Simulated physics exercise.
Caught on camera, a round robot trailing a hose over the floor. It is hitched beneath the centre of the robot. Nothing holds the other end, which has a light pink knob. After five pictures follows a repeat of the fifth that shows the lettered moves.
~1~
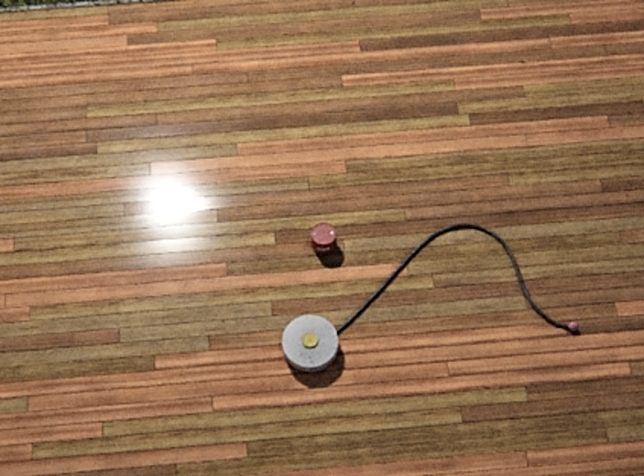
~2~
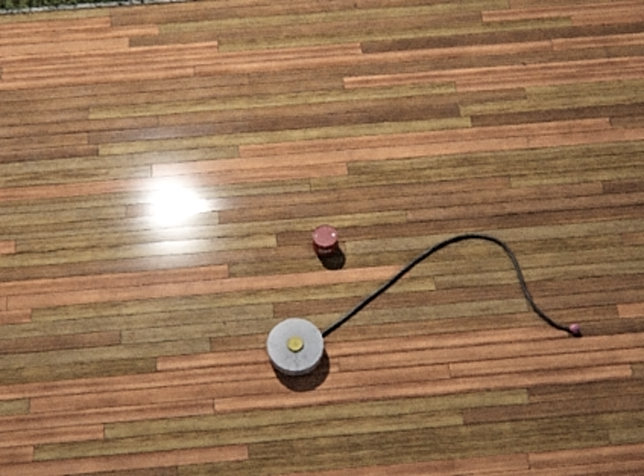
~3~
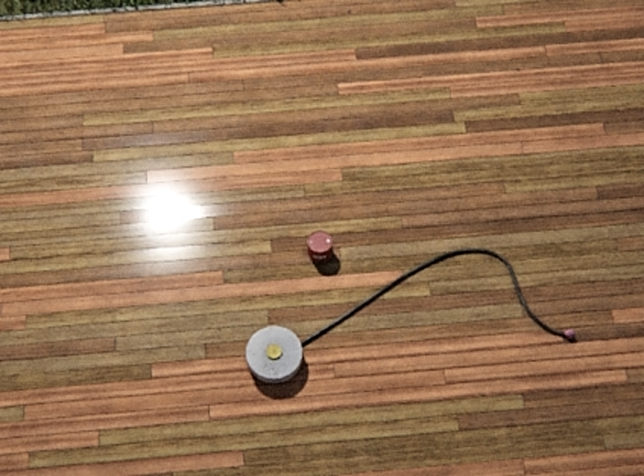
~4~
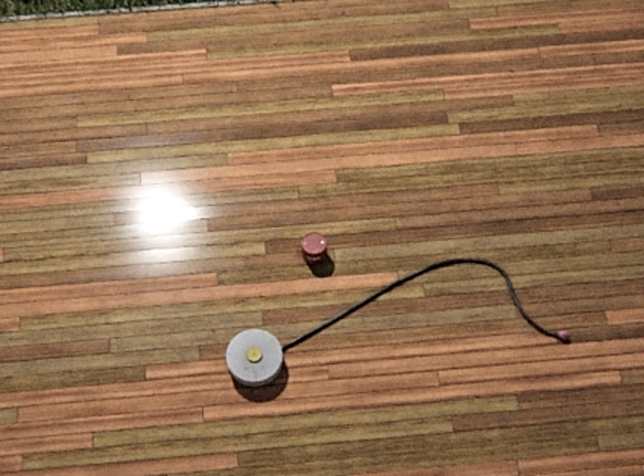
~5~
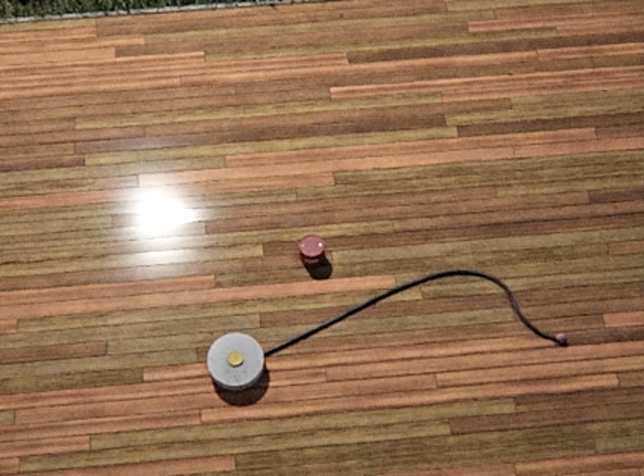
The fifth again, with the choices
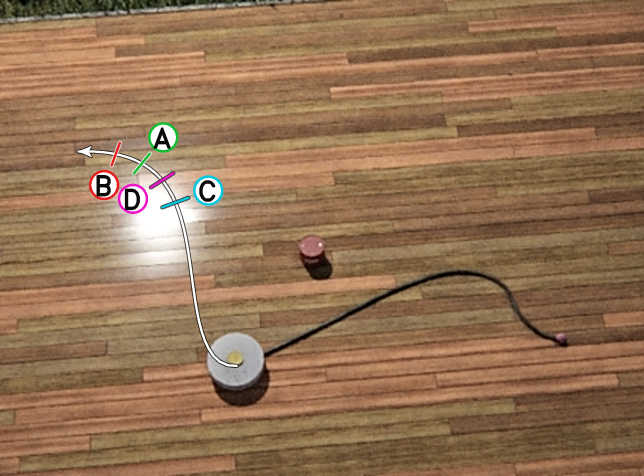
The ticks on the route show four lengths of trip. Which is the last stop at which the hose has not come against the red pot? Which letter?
C.
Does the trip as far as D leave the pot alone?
For that mark, no.
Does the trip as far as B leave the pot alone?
No.
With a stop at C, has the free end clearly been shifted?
Yes.
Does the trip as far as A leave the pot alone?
No.
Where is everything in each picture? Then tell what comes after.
Free end (573, 327); red pot (324, 239); robot (310, 344), in the first picture.
Robot (296, 347); red pot (325, 241), in the second picture.
Robot (274, 355); red pot (320, 247), in the third picture.
Robot (255, 358); red pot (314, 248), in the fourth picture.
Robot (236, 362); red pot (312, 251); free end (561, 338), in the fifth picture.
On the marked copy, A at (142, 163); B at (116, 154); C at (175, 203); D at (162, 180); the route from (237, 366) via (184, 231) to (79, 152).
Following C. Soon after the start, robot (197, 313), middle of the hose (387, 303), free end (559, 338).
Later, robot (188, 249), middle of the hose (367, 303), free end (548, 333).
In the end, robot (174, 198), middle of the hose (335, 283), free end (517, 320); nothing has been touched.
As for the rest, A brings the hose against the pot; B brings the hose against the pot; D brings the hose against the pot.
